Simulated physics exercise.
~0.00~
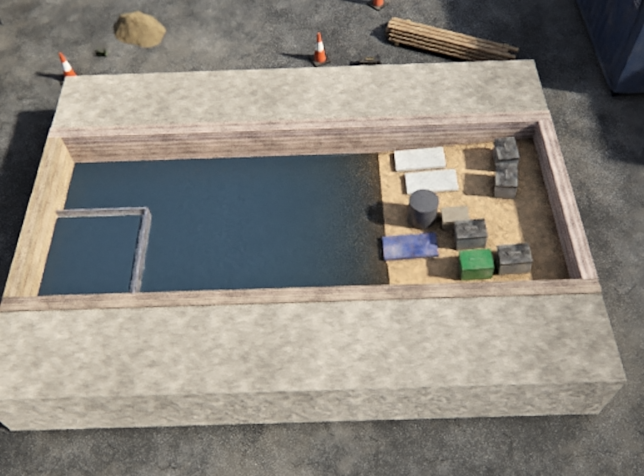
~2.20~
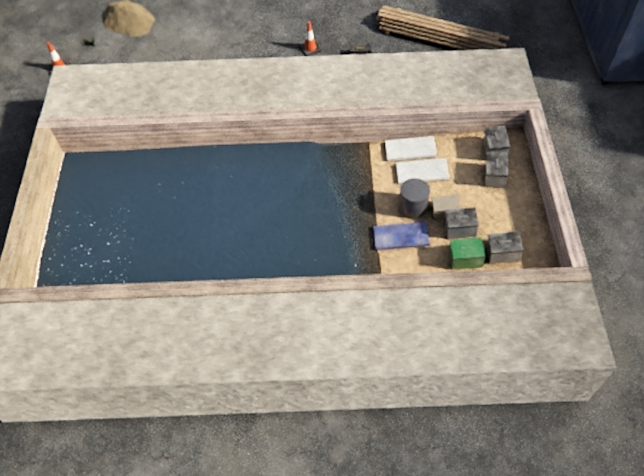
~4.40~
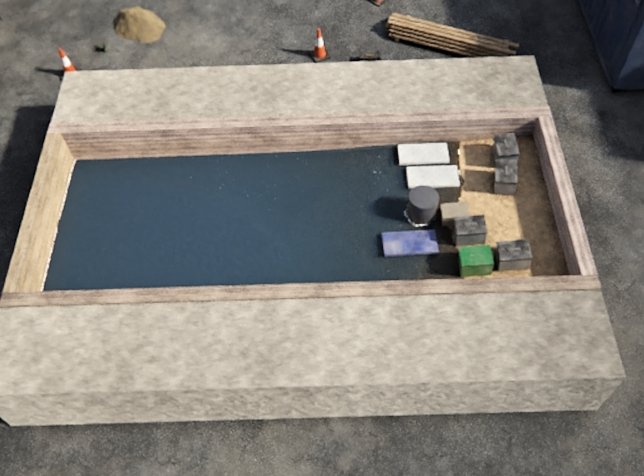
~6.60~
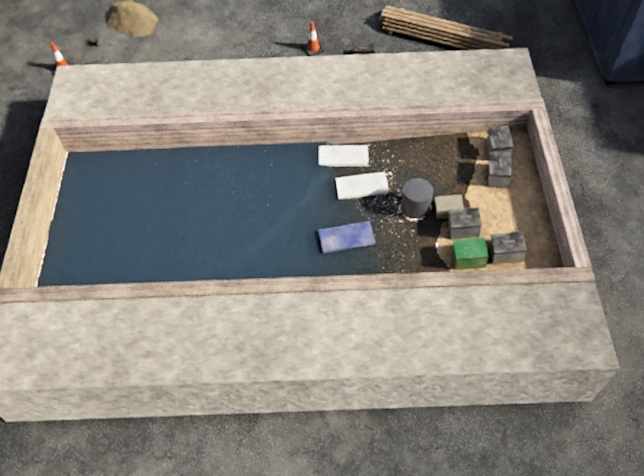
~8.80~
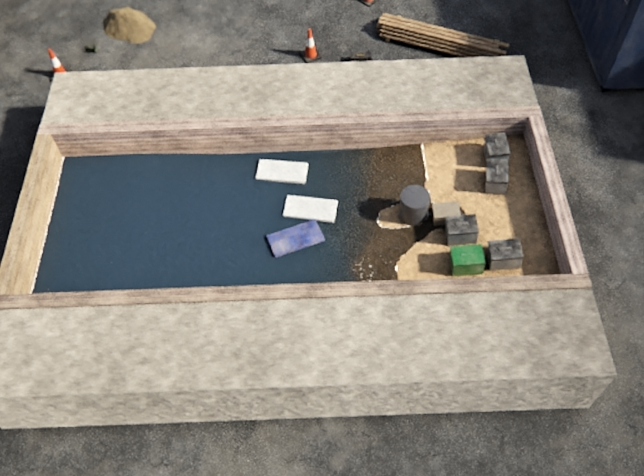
We see a walled basin from above as a small gated patch of water is released, sending a wave up the sandy slope, which then draws back and carries two white slabs and a blue float leftward, leaving them afloat while the green chest stays aground.
